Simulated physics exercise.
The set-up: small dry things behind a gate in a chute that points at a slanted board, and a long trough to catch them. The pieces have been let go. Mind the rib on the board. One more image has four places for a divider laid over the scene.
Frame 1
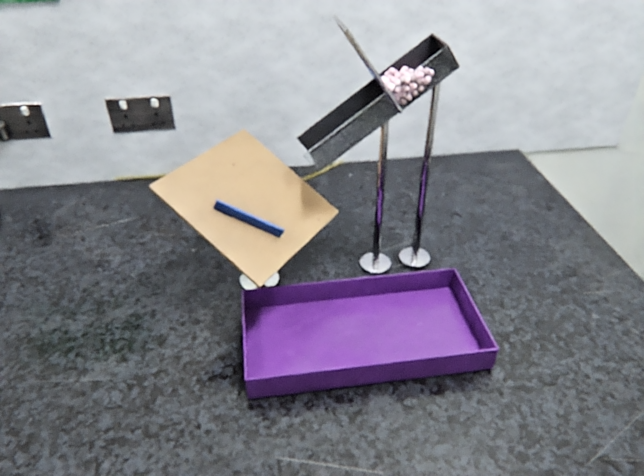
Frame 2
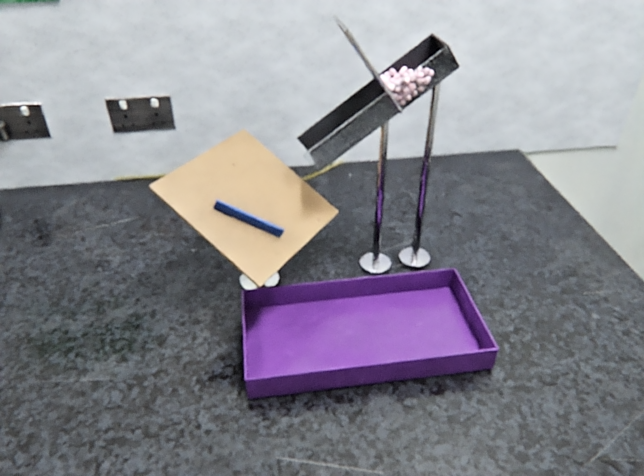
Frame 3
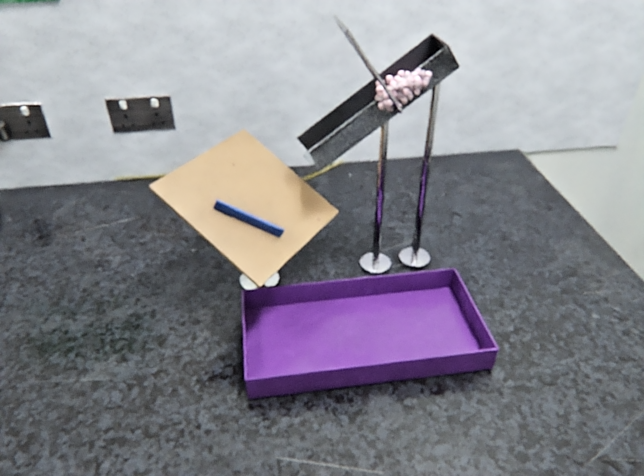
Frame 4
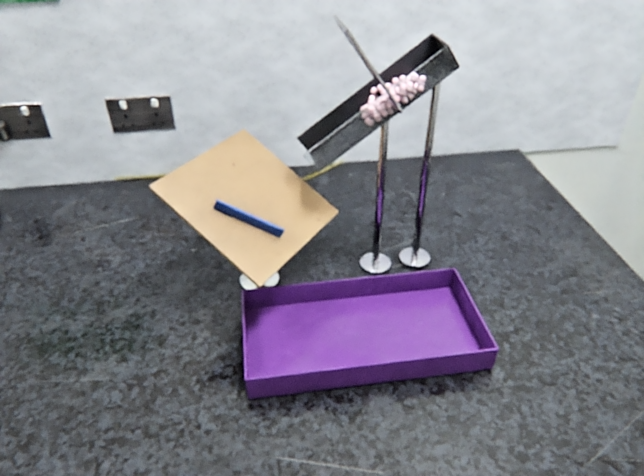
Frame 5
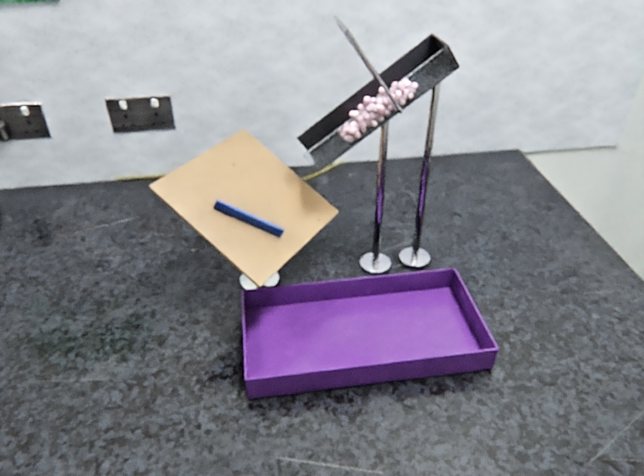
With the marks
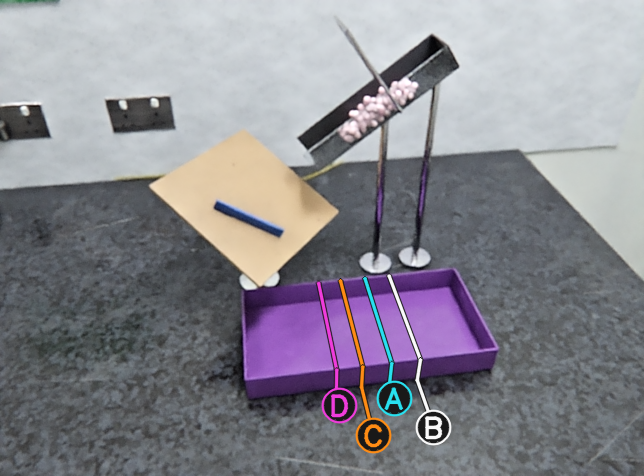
Small pale pink beads, bunched near the top of a dark sloping chute, slid gradually down to the left past the thin upright gate, stretching into a longer cluster above a tan board and purple tray.
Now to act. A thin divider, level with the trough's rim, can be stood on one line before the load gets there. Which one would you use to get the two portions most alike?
The answer is line C.
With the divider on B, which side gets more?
Left.
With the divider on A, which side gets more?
Left.
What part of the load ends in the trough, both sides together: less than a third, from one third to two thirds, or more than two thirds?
About that: More than two thirds.
On the marked copy, line A crosses the front rim at (391, 362); line B crosses the front rim at (420, 358); line C crosses the front rim at (362, 365); line D crosses the front rim at (336, 368).
If A is chosen, of what is caught, nearly all on the left of the divider, a small part on the right.
If B is chosen, of what is caught, nearly all on the left of the divider, a small part on the right.
If C is chosen, of what is caught, about half on the left of the divider, about half on the right.
If D is chosen, of what is caught, a small part on the left of the divider, nearly all on the right.
